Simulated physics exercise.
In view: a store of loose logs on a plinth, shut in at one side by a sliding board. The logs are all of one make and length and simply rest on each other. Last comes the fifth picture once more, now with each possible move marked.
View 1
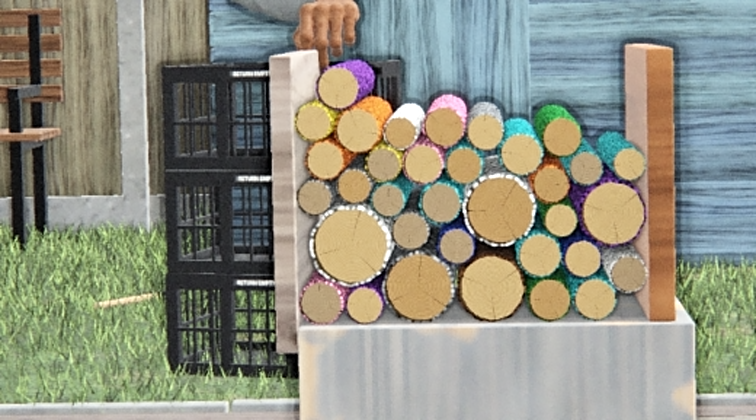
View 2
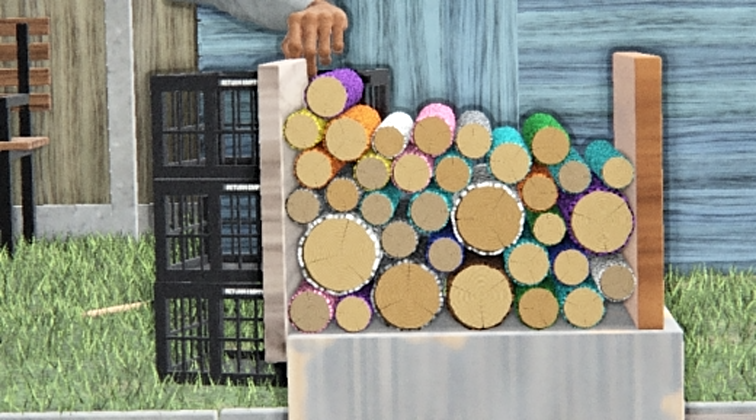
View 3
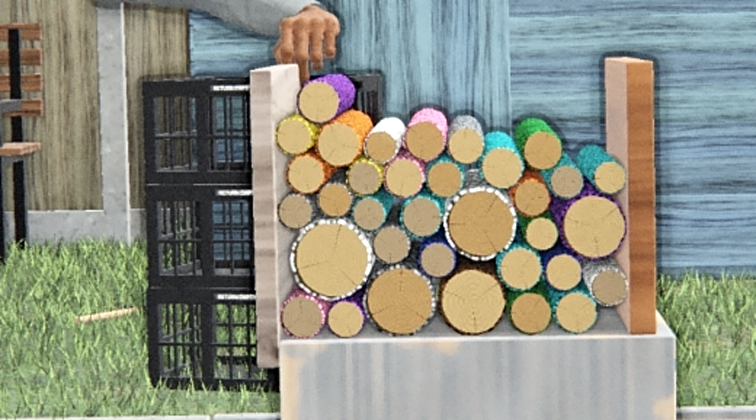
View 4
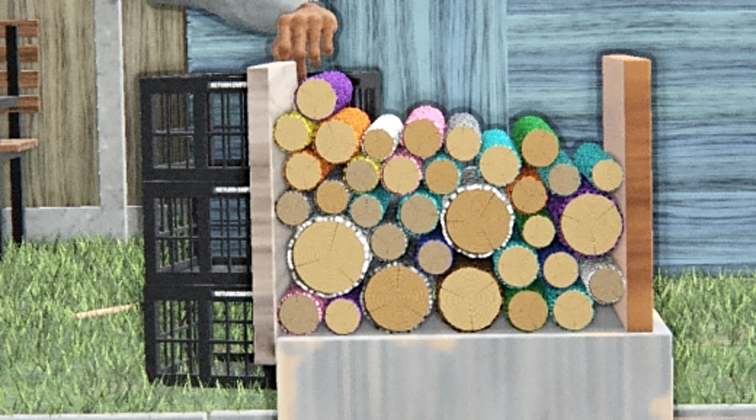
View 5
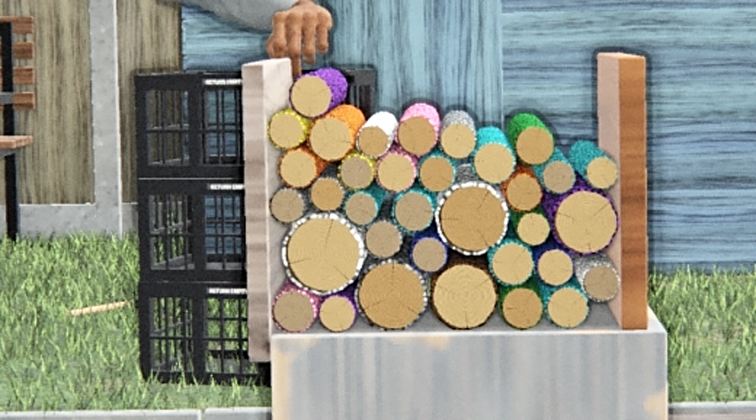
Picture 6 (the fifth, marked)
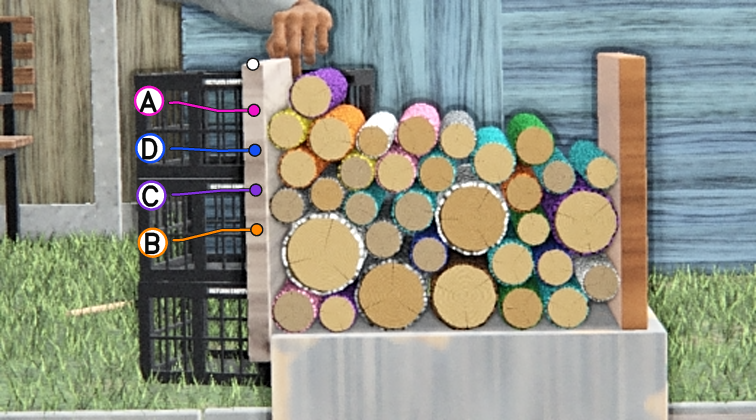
The video shows colorful-sided logs stacked between two upright boards on a pale plinth, with black crates behind. A hand stays near the top of the left board while the view shifts slightly and the logs show no clear movement.
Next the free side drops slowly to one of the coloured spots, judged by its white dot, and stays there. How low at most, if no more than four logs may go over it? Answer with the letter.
Down to B.
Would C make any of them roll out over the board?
Yes.
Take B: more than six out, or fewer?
Fewer than six.
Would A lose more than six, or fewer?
It loses fewer than six.
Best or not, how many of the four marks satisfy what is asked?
Four of the four.
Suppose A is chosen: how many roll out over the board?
The count is none.
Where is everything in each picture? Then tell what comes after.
In the first frame, a log (358, 130); a log (485, 132); side board (301, 189).
In the second frame, side board (290, 198); a log (310, 312).
In the third frame, a log (576, 312); a log (391, 245).
In the fourth frame, a log (419, 214); a log (361, 175).
In the fifth frame, a log (330, 138); a log (457, 141); side board (274, 197).
On the marked copy, A at (254, 110); B at (257, 229); C at (256, 190); D at (255, 150); the white dot at (253, 64).
Following B. Soon after the start, top of the board (267, 140).
Later, top of the board (269, 226).
In the end, top of the board (269, 228), one out over the board.
As for the rest, A none out over the board; C one out over the board; D none out over the board.
